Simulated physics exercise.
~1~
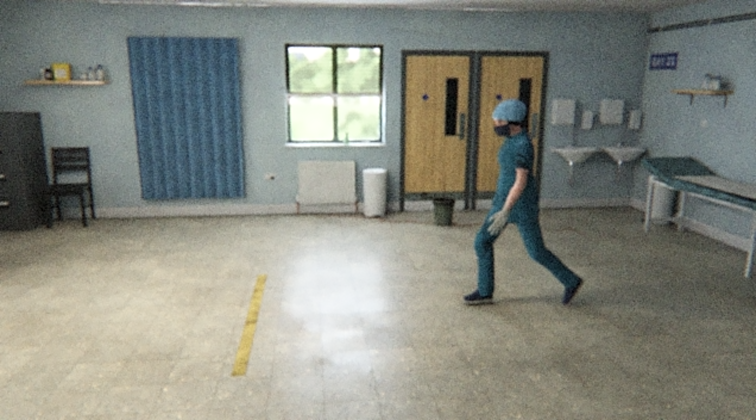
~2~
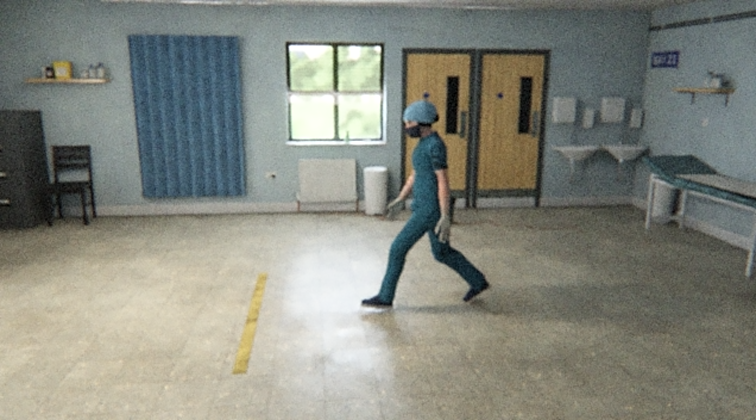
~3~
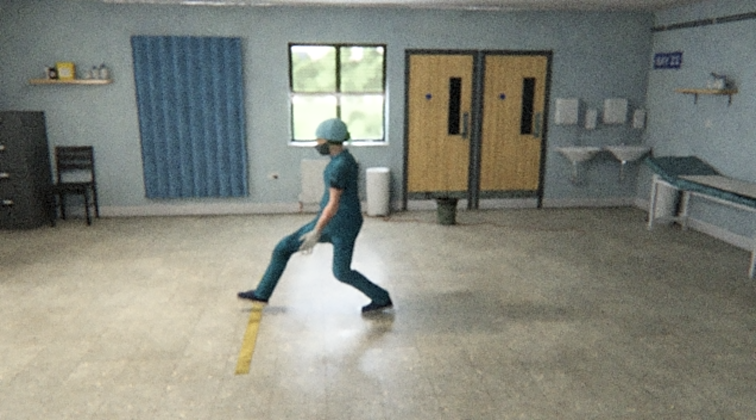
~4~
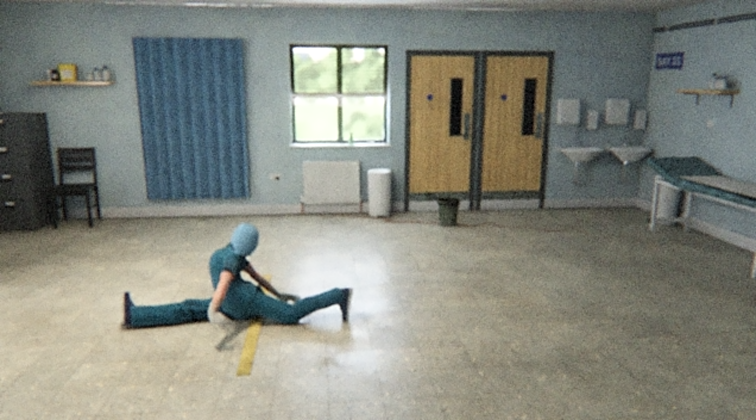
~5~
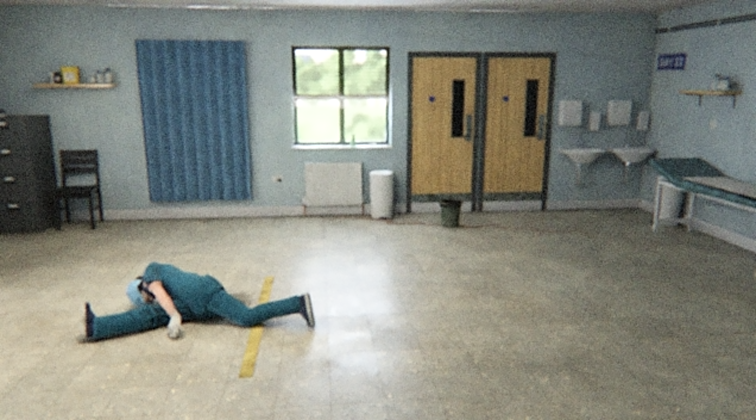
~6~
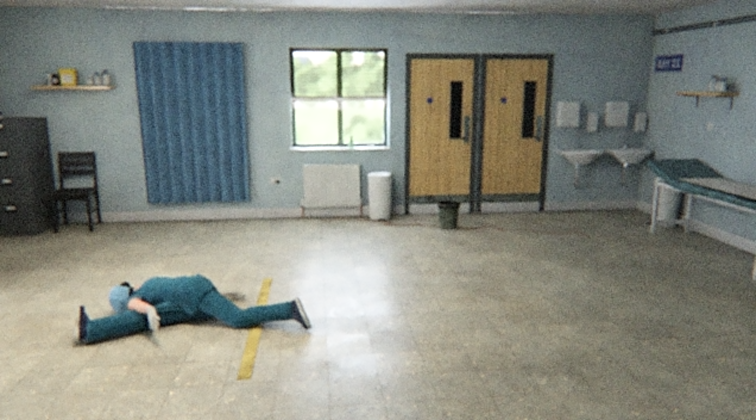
Person in teal scrubs striding left across a clinic room, sliding into a split and slumping forward beyond the yellow floor strip.
